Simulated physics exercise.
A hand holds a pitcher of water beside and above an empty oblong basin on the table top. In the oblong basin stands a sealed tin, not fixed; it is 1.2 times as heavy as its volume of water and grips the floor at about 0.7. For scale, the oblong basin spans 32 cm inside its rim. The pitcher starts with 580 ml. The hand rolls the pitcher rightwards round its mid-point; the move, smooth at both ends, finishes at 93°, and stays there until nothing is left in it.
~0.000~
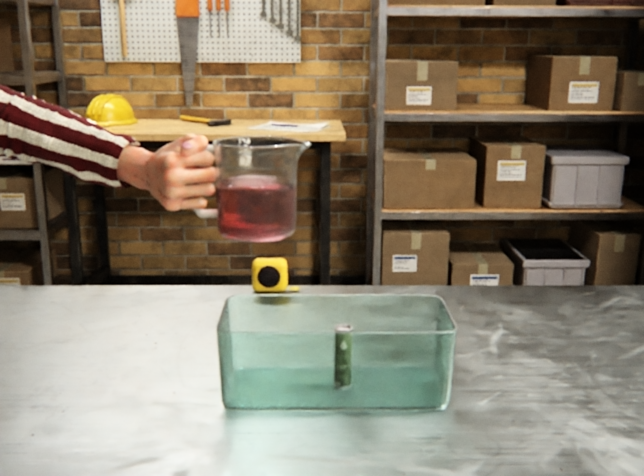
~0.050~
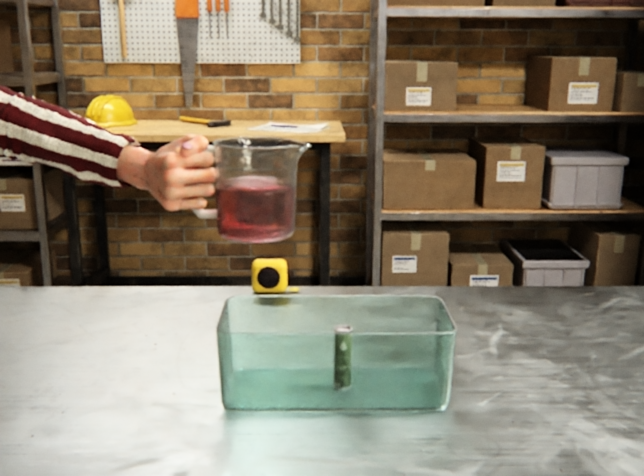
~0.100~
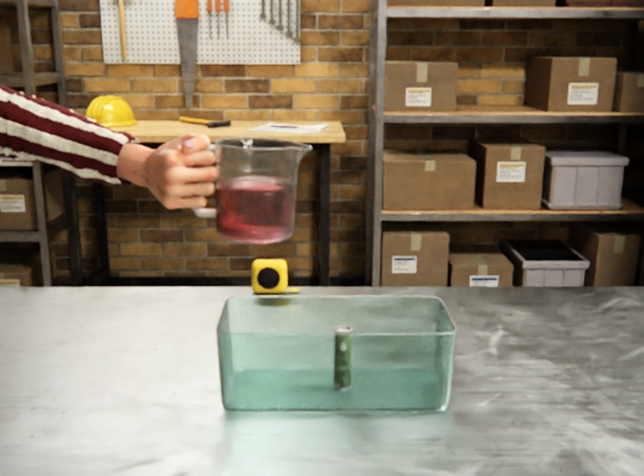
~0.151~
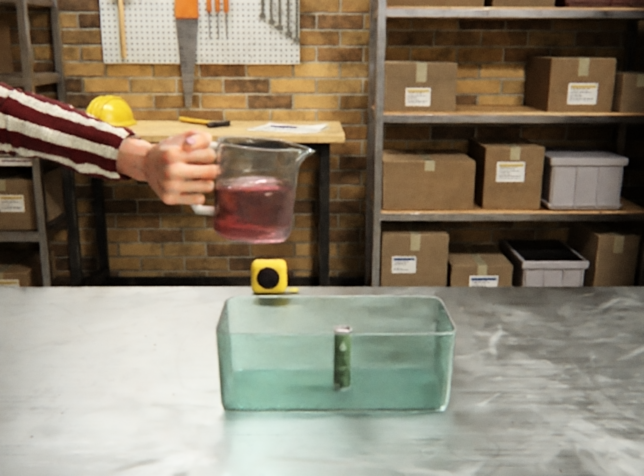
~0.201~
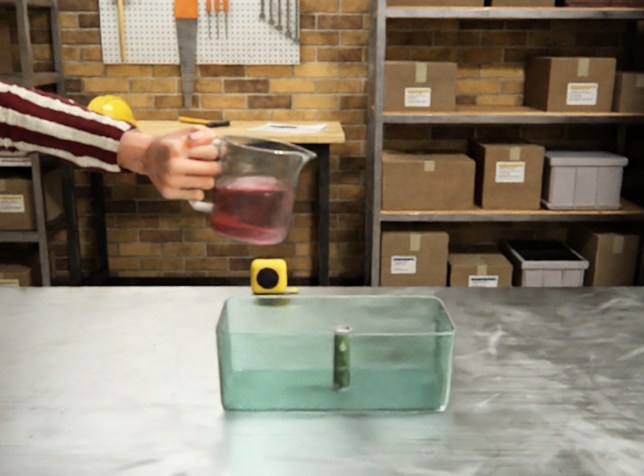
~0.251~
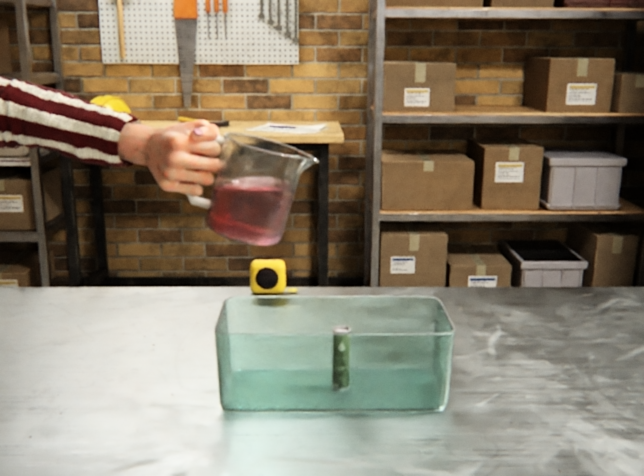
A hand in a striped sleeve holding a glass pitcher of pink liquid above an oblong basin, tilting it slightly rightwards.
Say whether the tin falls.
It stays up.
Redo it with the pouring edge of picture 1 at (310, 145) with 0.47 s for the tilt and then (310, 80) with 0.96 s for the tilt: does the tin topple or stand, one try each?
First it keeps standing; then it remains upright.
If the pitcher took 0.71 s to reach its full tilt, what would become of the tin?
The tin keeps standing.
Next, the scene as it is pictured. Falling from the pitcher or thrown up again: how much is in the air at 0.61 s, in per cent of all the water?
Near 4 in a hundred.
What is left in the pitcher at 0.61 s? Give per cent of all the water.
Some 96 per cent.
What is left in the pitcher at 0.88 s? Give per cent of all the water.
Some 48 per cent.
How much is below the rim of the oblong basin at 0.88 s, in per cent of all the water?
Near 24 in a hundred.
By 0.61 s the tilt is 66° and 96 per cent is still to pour; the tin stands where it began.
By 0.88 s the tilt is 91° and 49 per cent is still to pour; the tin stands where it began.
By 1.16 s the tilt is 93° and 16 per cent is still to pour; the tin stands where it began.
By 1.46 s the tilt is 93° and 5 per cent is still to pour; the tin stands where it began.
At rest the tin stands where it began.
